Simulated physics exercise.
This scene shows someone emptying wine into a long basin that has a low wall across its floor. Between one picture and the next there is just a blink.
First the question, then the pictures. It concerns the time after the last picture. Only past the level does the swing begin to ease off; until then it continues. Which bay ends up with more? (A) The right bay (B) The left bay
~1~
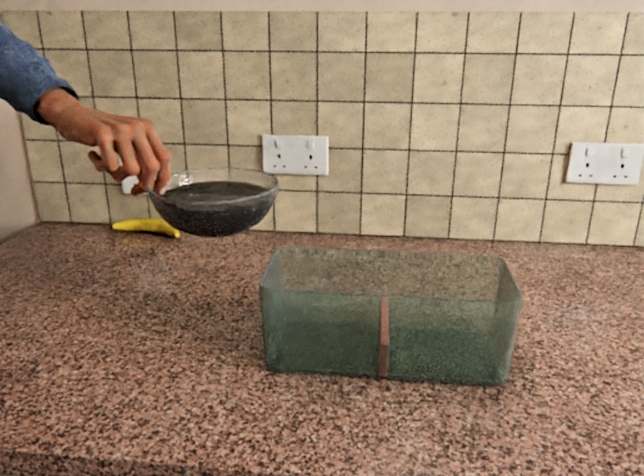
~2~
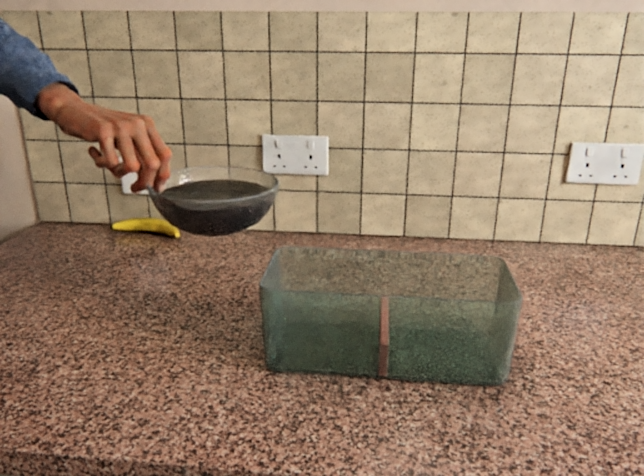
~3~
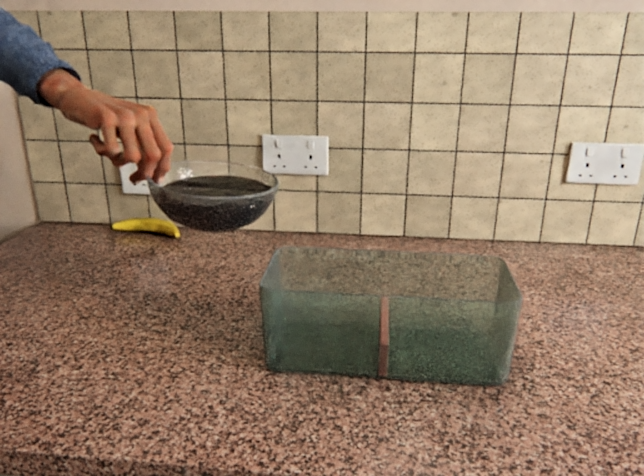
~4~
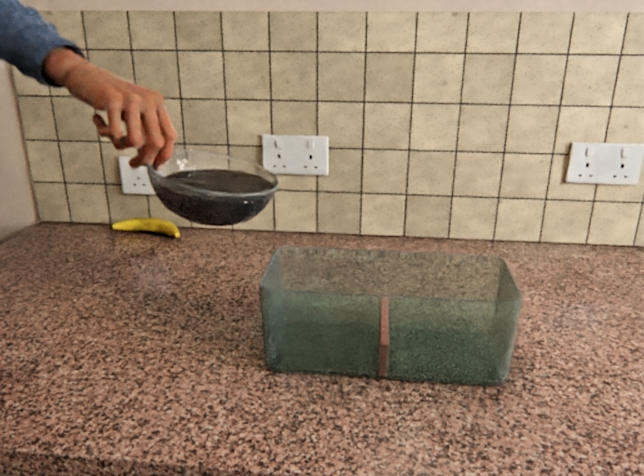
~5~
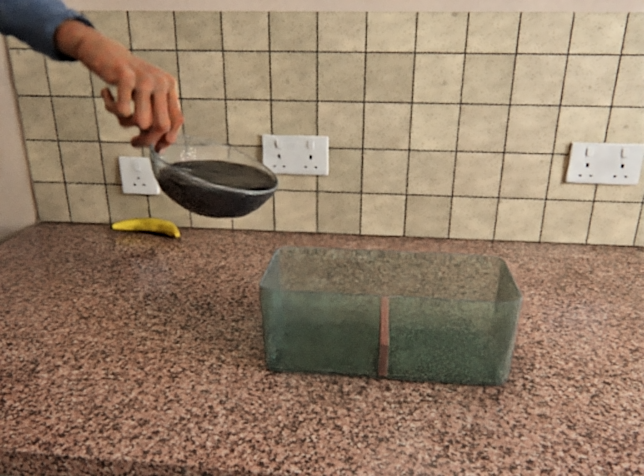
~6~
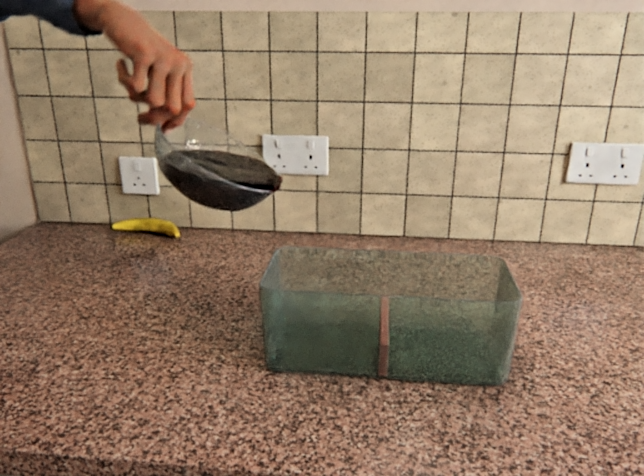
(B) The left bay.
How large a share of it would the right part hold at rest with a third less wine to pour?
It should come out close to 5 per cent.
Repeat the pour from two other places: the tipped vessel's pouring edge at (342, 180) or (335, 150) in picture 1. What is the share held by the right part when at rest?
Roughly 75 in a hundred the first time and 75 in a hundred the second.
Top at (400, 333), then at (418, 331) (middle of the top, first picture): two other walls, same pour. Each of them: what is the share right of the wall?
Note - case one near 25 %, case two near 20 %.
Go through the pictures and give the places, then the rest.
The first picture shows tilt 0°; pouring edge (277, 187); surface from (161, 192) to (273, 196); the long basin's rim runs from (269, 267) to (512, 279); the wall's top is at (385, 320).
The second picture shows tilt 1°; pouring edge (277, 187); surface from (161, 191) to (273, 195).
The third picture shows tilt 5°; pouring edge (277, 187); surface from (161, 186) to (274, 192).
The fourth picture shows tilt 12°; pouring edge (276, 187); surface from (161, 177) to (274, 188).
The fifth picture shows tilt 21°; pouring edge (276, 188); surface from (162, 166) to (276, 182).
The sixth picture shows tilt 31°; pouring edge (276, 188); surface from (166, 153) to (270, 176); 4 per cent is over the edge.
A moment on, the tilt is 88° and 15 per cent is still to pour, 16 is left of the wall and 0 right of it.
Next, the tilt is 98° and 0 per cent is still to pour, 88 is left of the wall and 8 right of it.
Then the tilt is 98° and 0 per cent is still to pour, 78 is left of the wall and 10 right of it.
Later the tilt is 98° and 0 per cent is still to pour, 76 is left of the wall and 14 right of it.
In the end 75 per cent lies left of the wall, 16 right of it and 10 outside.
